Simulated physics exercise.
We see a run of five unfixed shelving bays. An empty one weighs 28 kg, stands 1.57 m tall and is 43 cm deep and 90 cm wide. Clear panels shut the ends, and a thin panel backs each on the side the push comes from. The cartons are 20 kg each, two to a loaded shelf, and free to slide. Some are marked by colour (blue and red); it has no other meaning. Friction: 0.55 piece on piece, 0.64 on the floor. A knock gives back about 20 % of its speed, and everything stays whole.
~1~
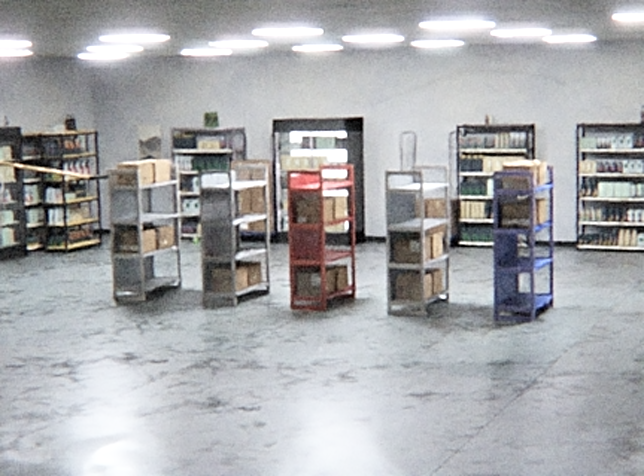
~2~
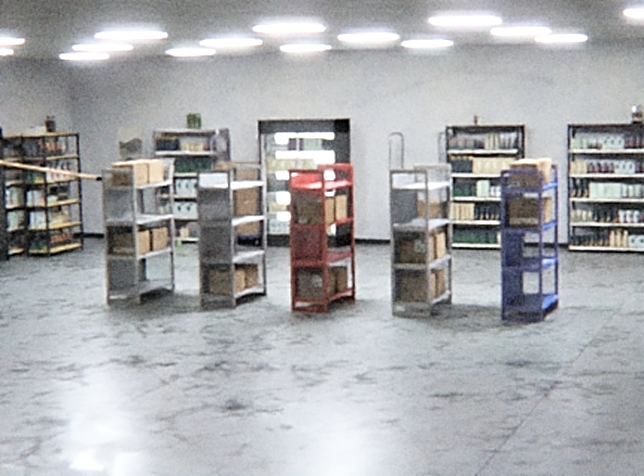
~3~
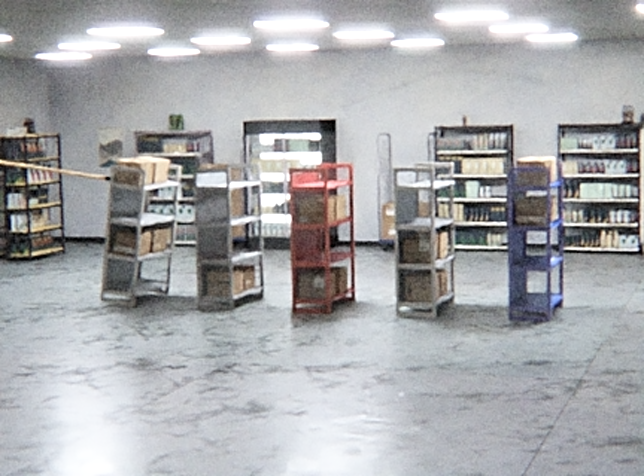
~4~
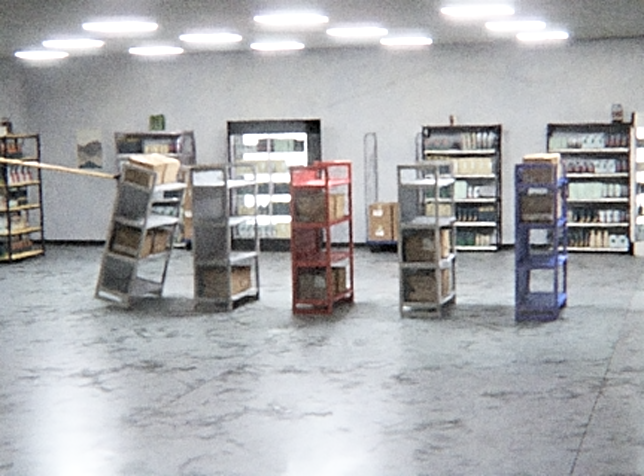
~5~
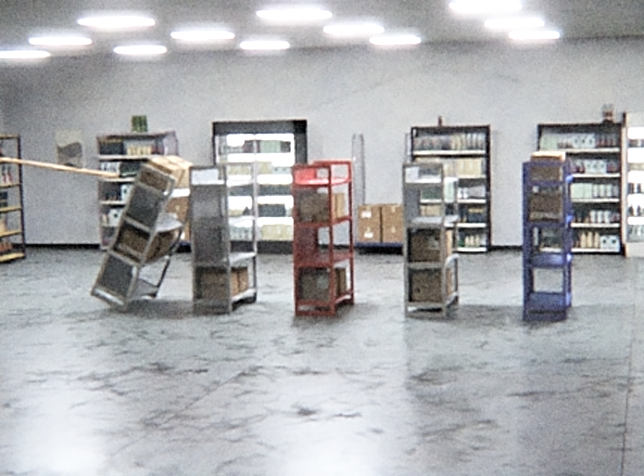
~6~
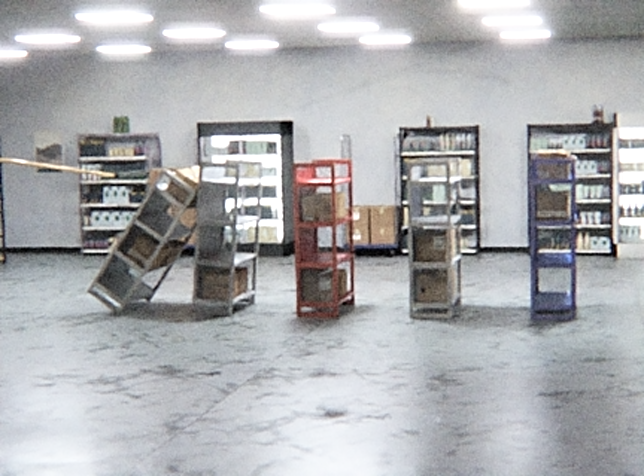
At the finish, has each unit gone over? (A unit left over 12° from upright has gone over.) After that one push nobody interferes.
Outcome: No, some stay up.
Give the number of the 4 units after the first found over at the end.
3 of them.
Then, 0.21 s past the last view, 4 cartons spilt or dropped; 1 of the 4 other units over.
Then, 0.57 s past the last view, 4 cartons spilt or dropped; 1 of the 4 other units over; red unit 11° from how it stood.
Then, 1.37 s past the last view, 6 cartons spilt or dropped; 2 of the 4 other units over; red unit 37° from how it stood.
Then, 2.09 s past the last view, 8 cartons spilt or dropped; 3 of the 4 other units over; red unit 54° from how it stood; blue unit 3° from how it stood.
In the end, 8 cartons spilt or dropped; 3 of the 4 other units over; red unit 55° from how it stood; blue unit 49 mm from its place. One left standing. From the last view, middles, red unit near (392, 251), blue unit near (562, 235).
